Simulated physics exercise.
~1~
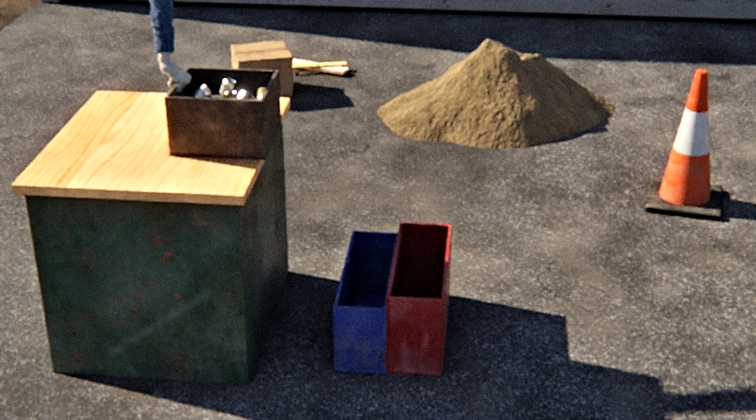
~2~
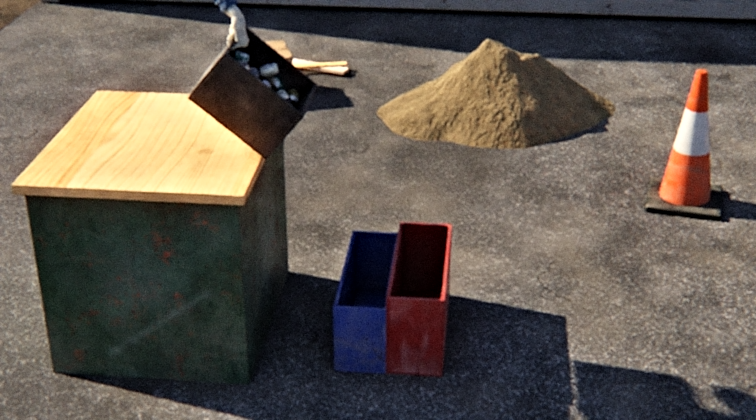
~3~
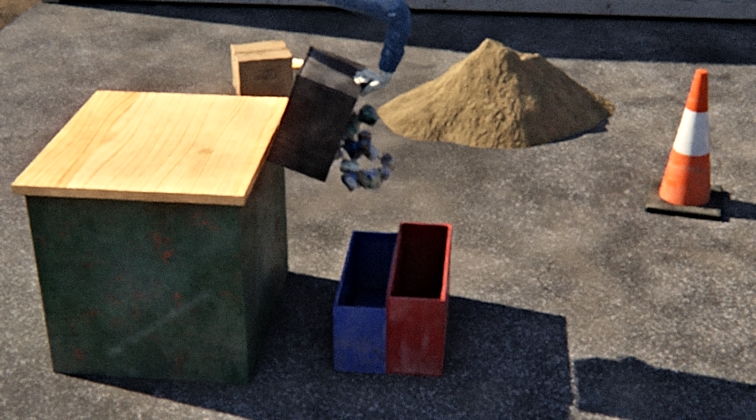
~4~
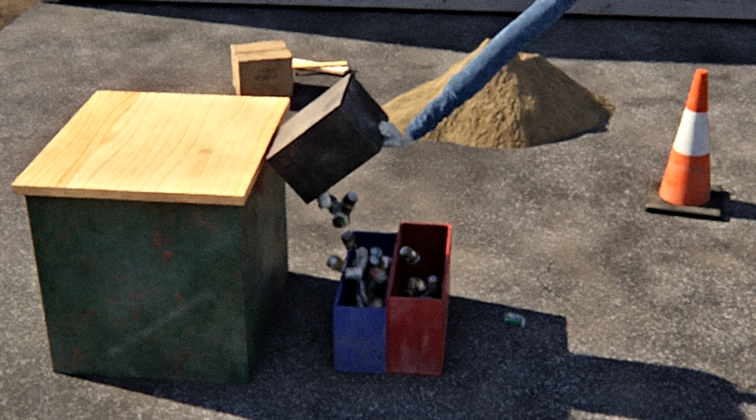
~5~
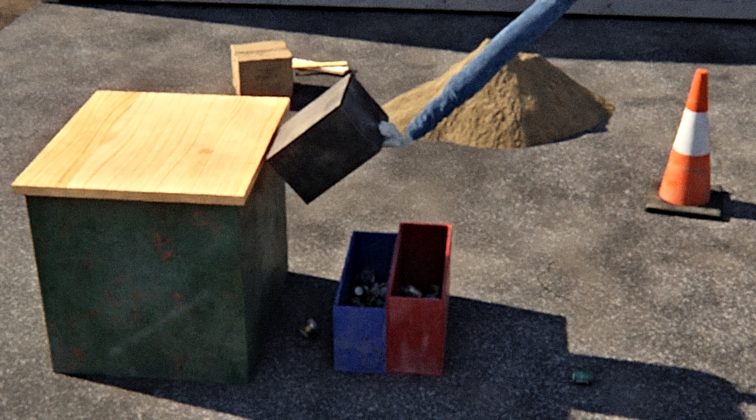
On an asphalt lot with a sand pile and traffic cone, a gloved hand tips a dark crate over the edge of a wood-topped bench, spilling small cans into blue and red bins below; most land inside, while one rests on the ground at either side.
